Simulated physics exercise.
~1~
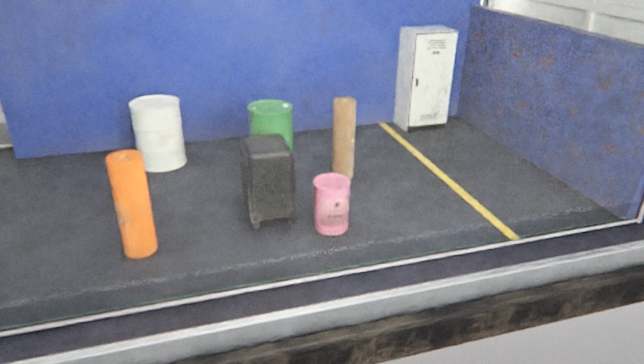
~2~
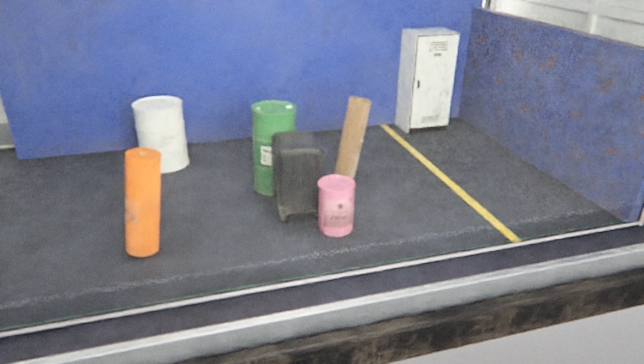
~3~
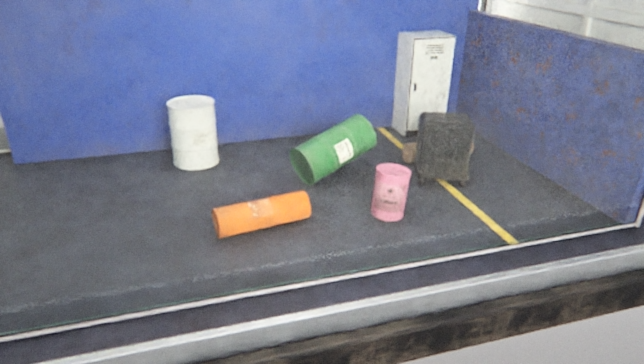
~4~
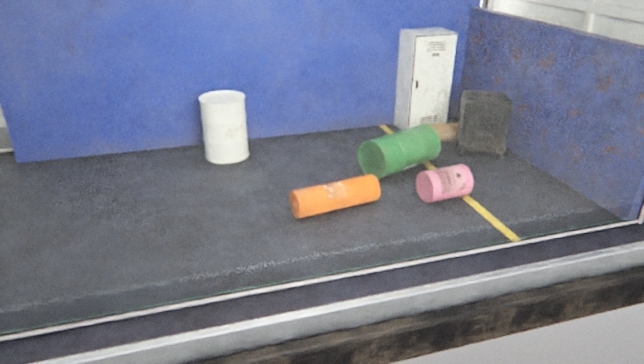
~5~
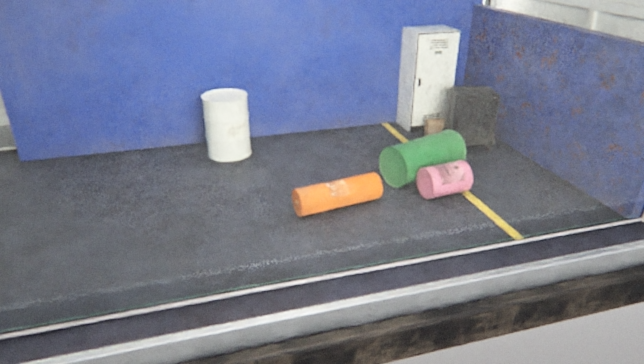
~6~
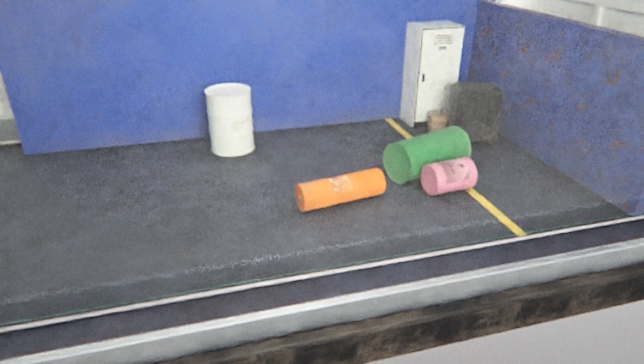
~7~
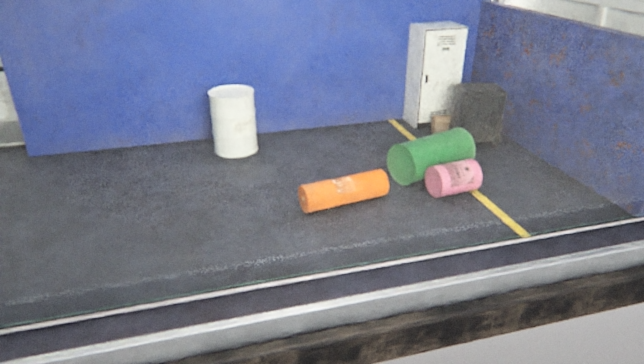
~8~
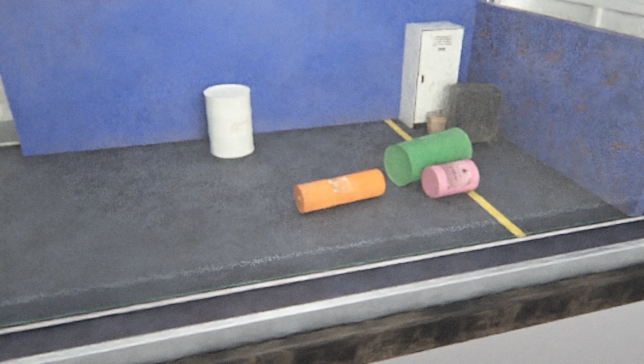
The black wheeled case slid right across the yellow line and stayed upright, while the brown roll, orange roll, green drum and pink bucket toppled; the brown roll ended beyond the line, and the others, including the standing white drum, stopped short.
